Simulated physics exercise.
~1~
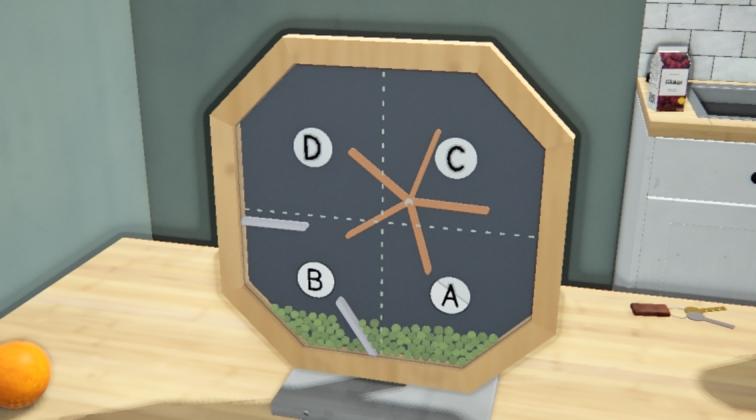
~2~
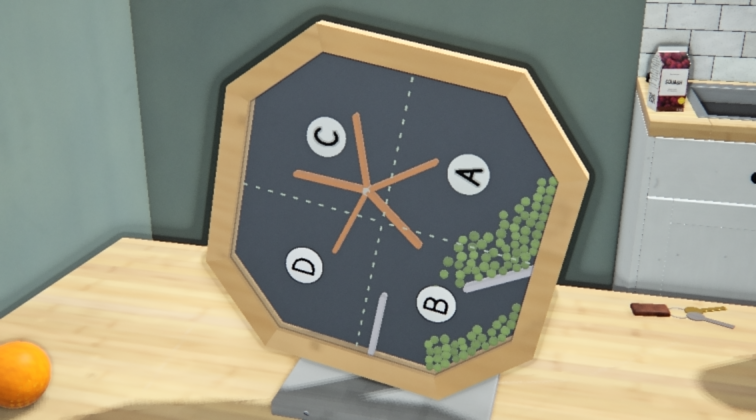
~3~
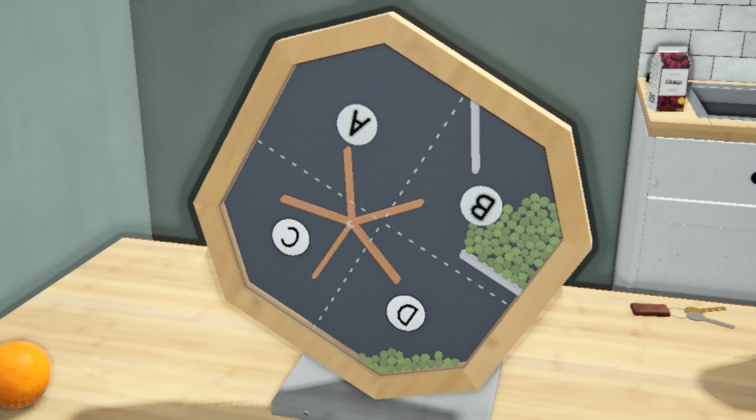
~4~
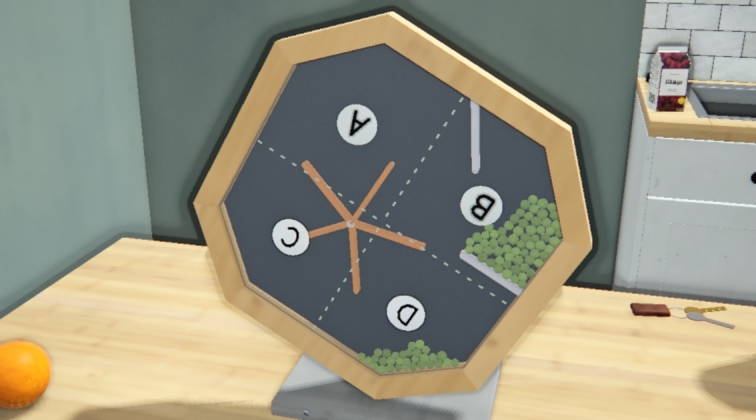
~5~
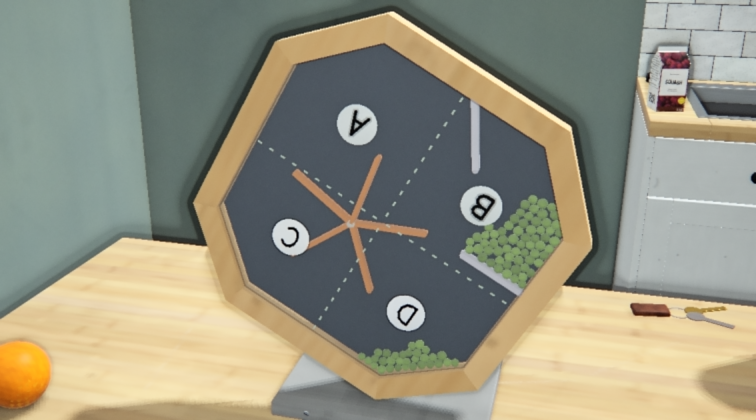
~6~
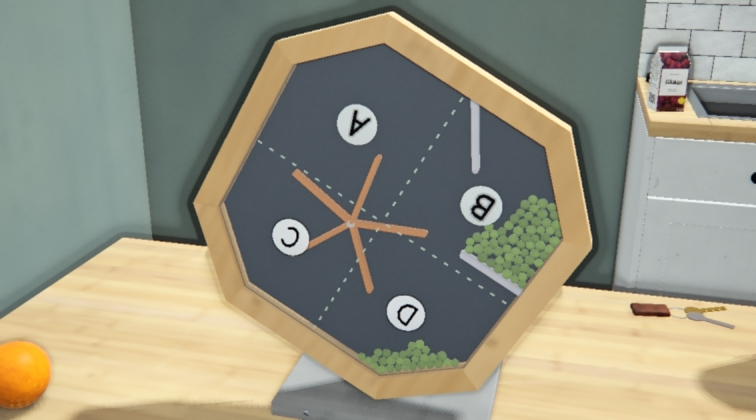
On a pale wooden kitchen counter, seen from the front by a still camera, an eight-sided wooden-framed box stands upright on a grey base, with an orange at left. Dull green peas line its bottom, below an orange five-armed spinner, two pale bars and four lettered quarters. The box turns anticlockwise, carrying the peas up the right side, where one bar holds many of them while others slide along the bottom. It stops well past a quarter turn, and the spinner swings a little further, then rests. Most peas end heaped in B at right, the rest lying low in D.
